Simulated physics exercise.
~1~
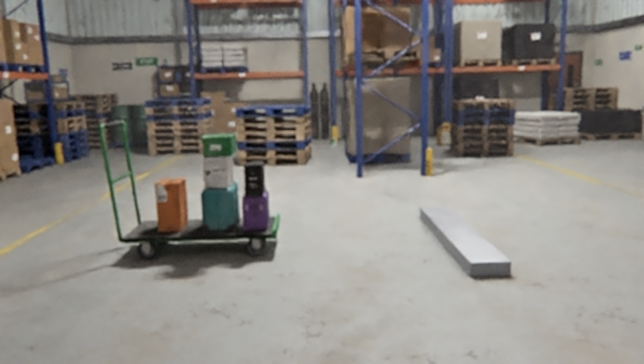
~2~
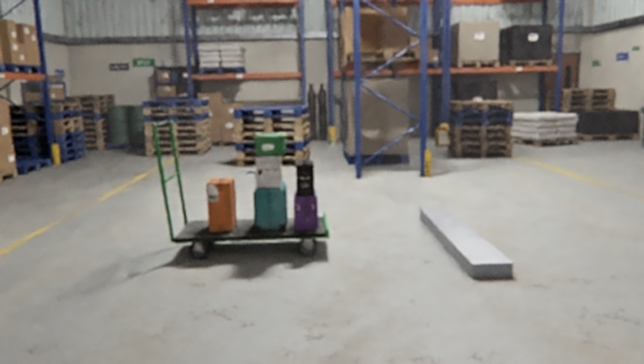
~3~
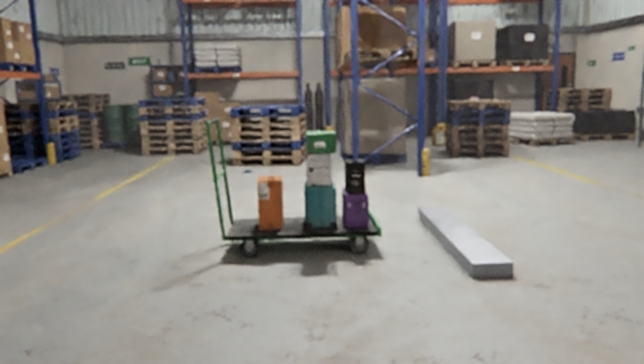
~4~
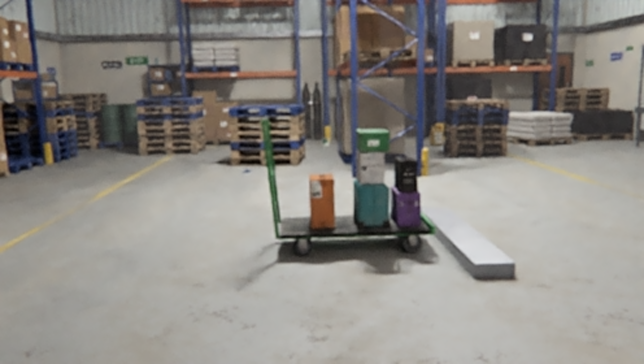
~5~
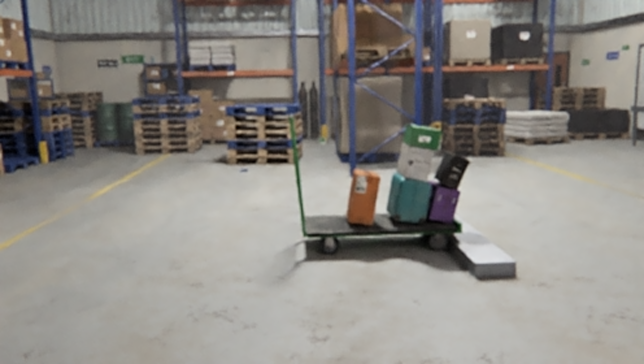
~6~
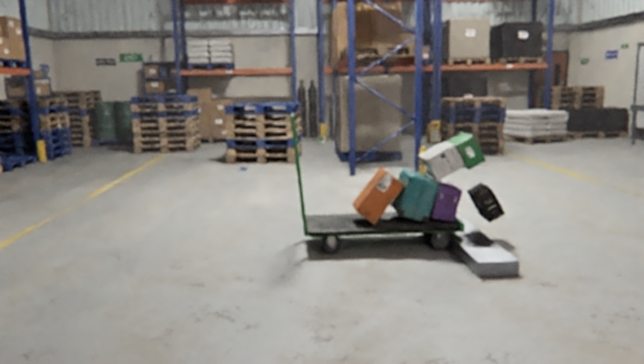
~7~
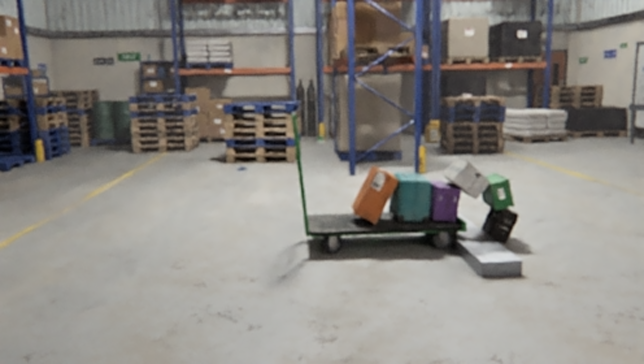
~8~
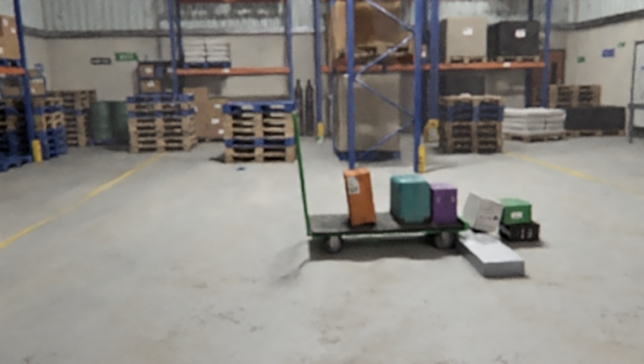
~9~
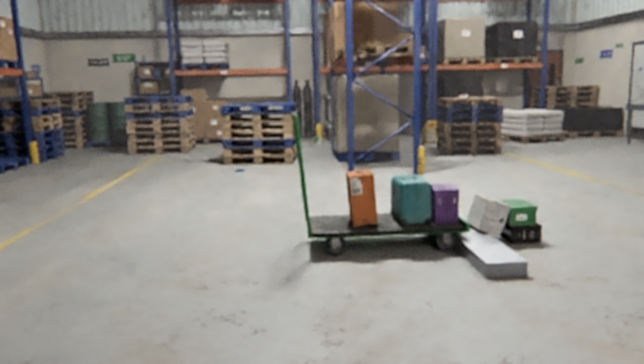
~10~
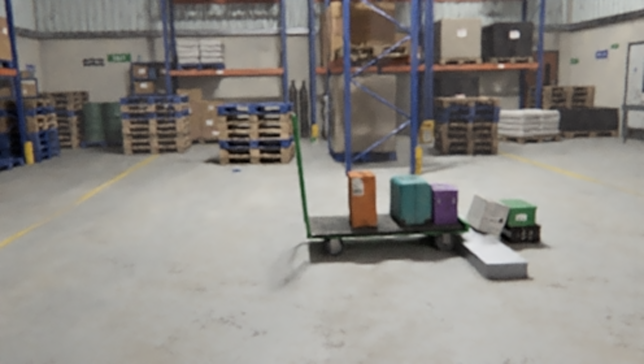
To begin with, a green flatbed trolley rolls right across a warehouse floor, carrying an orange parcel, a teal suitcase with a white carton and green tote stacked above it, and a purple toolbox topped by a black carton. Its front reaches a low grey kerb and it stops abruptly, the load leaning forward. The black carton tumbles over the front, followed by the white carton and the green tote. The orange parcel tilts against the suitcase, then rocks back upright. Finally, the three fallen items rest beyond the deck by the kerb, while the parcel, suitcase and toolbox stay aboard.
